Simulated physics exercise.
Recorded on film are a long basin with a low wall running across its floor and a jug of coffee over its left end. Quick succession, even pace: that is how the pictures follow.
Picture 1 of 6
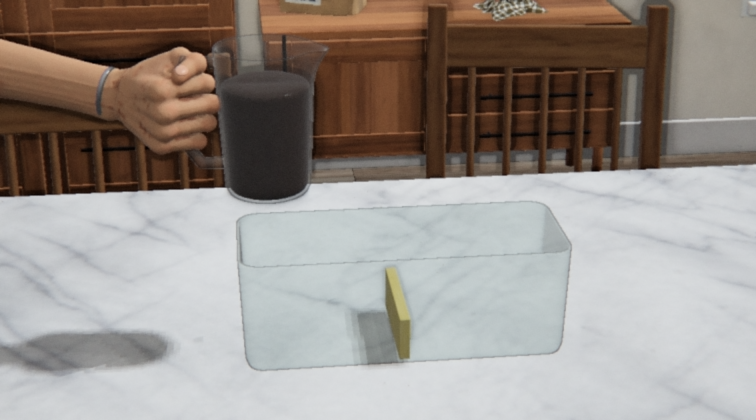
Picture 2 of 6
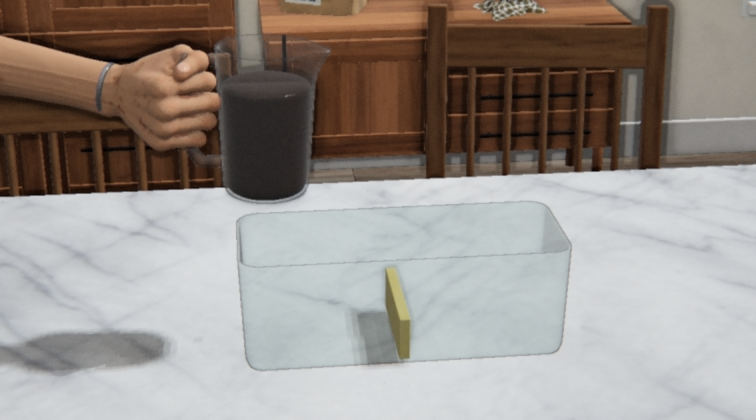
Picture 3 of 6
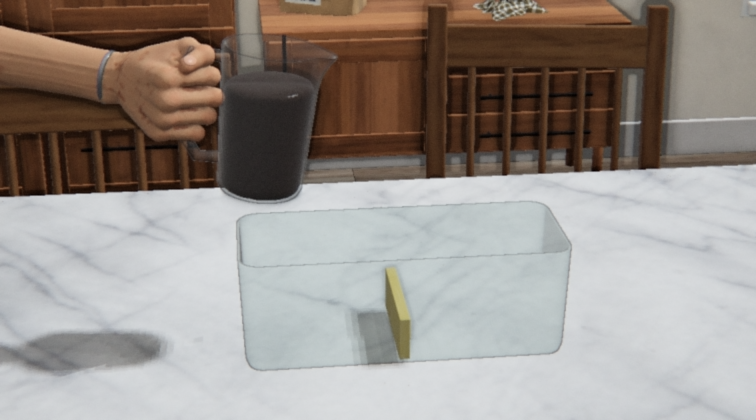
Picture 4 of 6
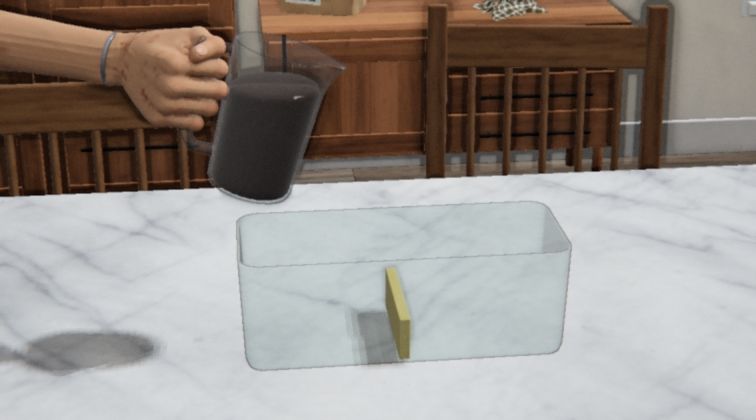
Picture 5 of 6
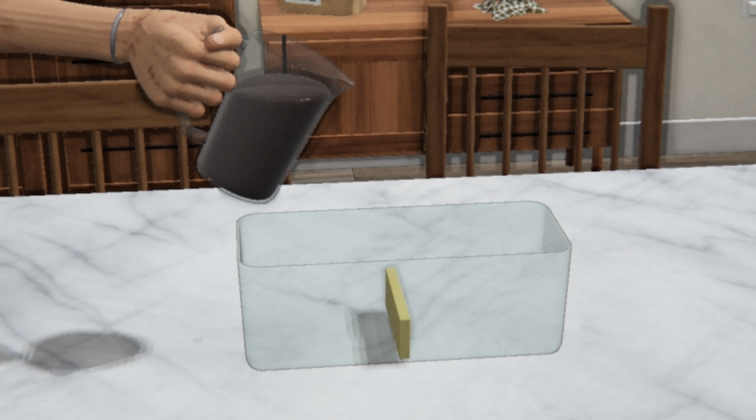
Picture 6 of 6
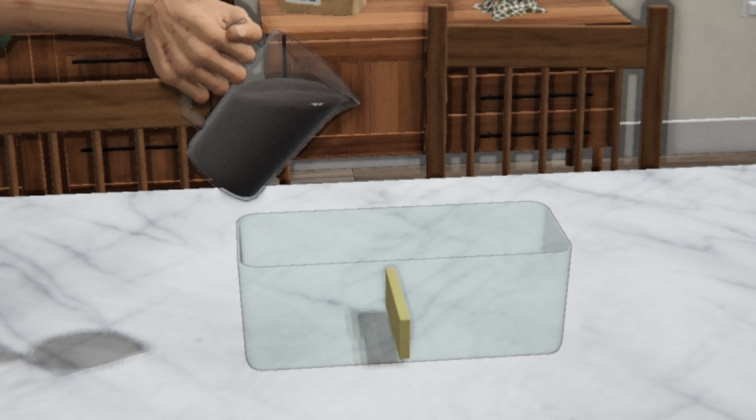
On a marble table, a hand held a clear jug of dark liquid above the left end of a glass basin with a low yellow wall inside, and gradually tilted it to the right.
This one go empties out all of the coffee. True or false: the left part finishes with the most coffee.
False; the right part has the most.
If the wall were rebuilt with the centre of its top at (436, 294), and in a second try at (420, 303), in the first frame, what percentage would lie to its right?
About 5 % and 40 %.
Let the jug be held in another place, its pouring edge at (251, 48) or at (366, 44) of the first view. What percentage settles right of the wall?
You'd see around 5 per cent, and then around 95 per cent.
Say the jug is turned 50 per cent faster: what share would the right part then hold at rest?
It comes to near 85 per cent.
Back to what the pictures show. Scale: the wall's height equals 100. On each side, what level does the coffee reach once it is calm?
Left near 10; right near 60.
A moment on, the tilt is 93° and 72 per cent is still to pour, 0 is left of the wall and 9 right of it.
Next, the tilt is 102° and 28 per cent is still to pour, 7 is left of the wall and 47 right of it.
Then the tilt is 102° and 6 per cent is still to pour, 8 is left of the wall and 80 right of it.
Later the tilt is 102° and 1 per cent is still to pour, 11 is left of the wall and 87 right of it.
In the end 13 per cent lies left of the wall, 86 right of it and 1 outside.
